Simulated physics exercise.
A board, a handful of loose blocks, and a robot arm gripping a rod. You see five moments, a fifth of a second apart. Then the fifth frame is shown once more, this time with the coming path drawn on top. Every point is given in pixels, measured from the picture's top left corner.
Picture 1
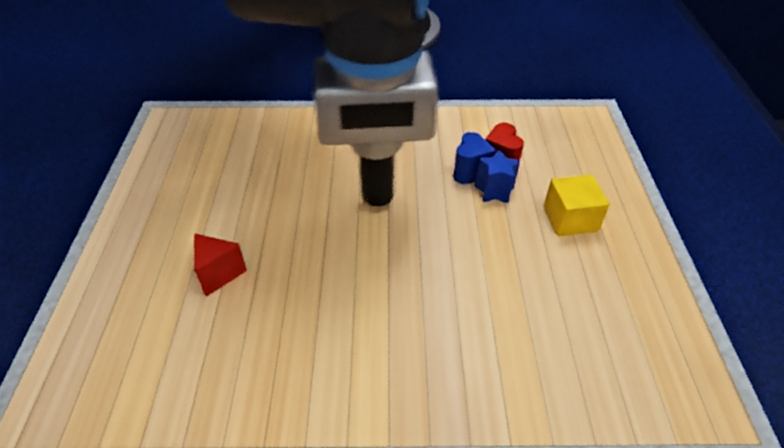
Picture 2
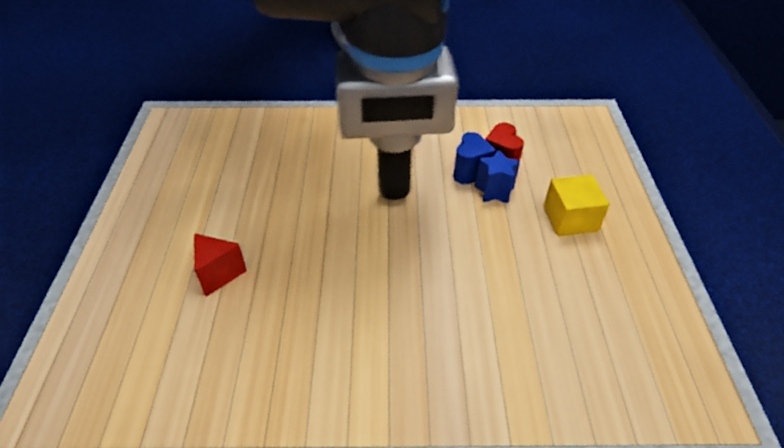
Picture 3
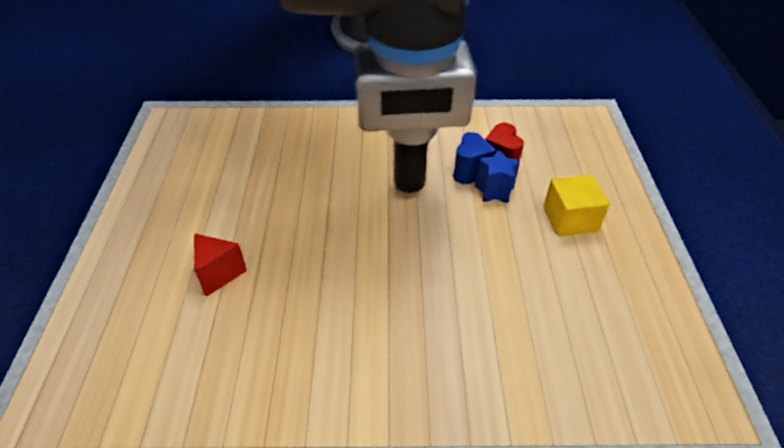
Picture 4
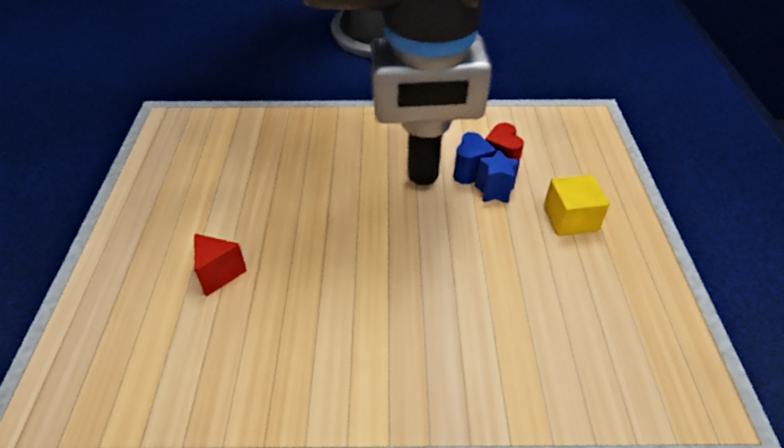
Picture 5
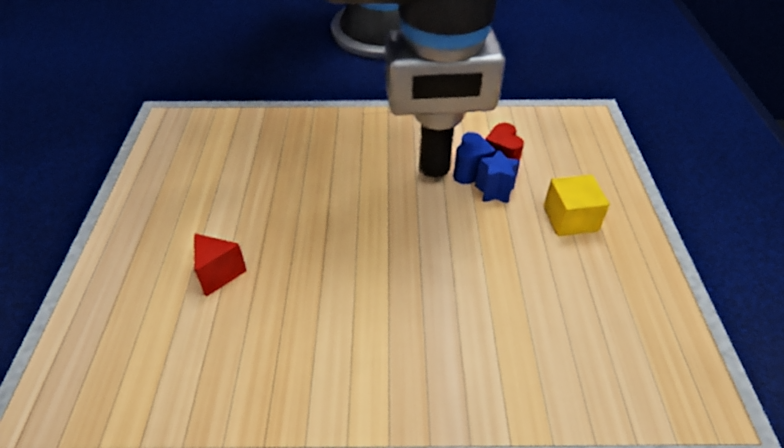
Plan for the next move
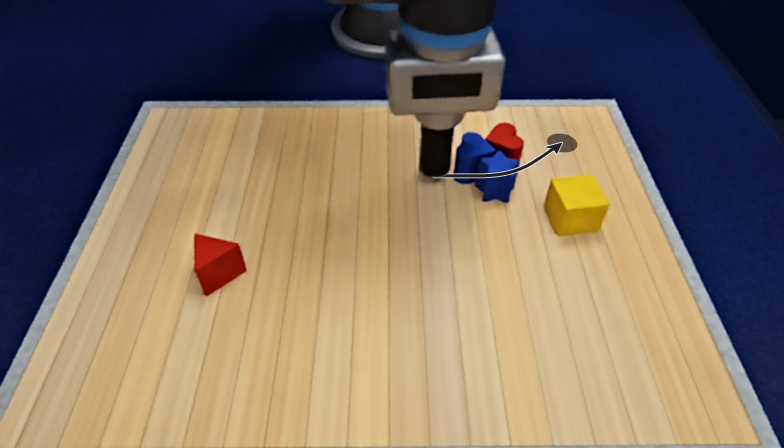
Robot arm holding a dark rod moving right and slightly back across a wooden board, nearing a still cluster of blue and red blocks.
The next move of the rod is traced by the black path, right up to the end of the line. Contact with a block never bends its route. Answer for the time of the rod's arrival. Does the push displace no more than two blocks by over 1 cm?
That would be a no.
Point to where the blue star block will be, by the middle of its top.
Its top face will be centred at roughly (522, 167).
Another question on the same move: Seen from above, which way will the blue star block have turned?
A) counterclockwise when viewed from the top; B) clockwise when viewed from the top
(B)
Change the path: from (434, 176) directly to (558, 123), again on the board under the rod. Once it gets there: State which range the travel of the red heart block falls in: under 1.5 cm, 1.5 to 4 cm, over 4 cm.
The answer is over 4 cm.
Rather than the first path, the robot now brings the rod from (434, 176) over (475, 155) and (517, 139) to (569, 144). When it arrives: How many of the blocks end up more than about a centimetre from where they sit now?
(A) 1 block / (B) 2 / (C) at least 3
The correct letter is B.
Path on the board, from (434, 176) via (486, 176) and (531, 164), ending at (562, 143).
On the path given first. One third of the way, rod (487, 167); blue heart block (515, 139), turned 45° anticlockwise; blue star block (514, 167), turned 55° clockwise; red heart block (529, 123), turned 20° anticlockwise.
Two thirds of the way, rod (533, 155); blue heart block (558, 125), turned 65° anticlockwise; blue star block (522, 167), turned 95° clockwise; red heart block (546, 107), turned 45° anticlockwise.
At the end, rod (565, 134); blue heart block (591, 108), turned 50° anticlockwise; blue star block (522, 167), turned 95° clockwise; red heart block (548, 100), turned 65° anticlockwise; yellow square in place.
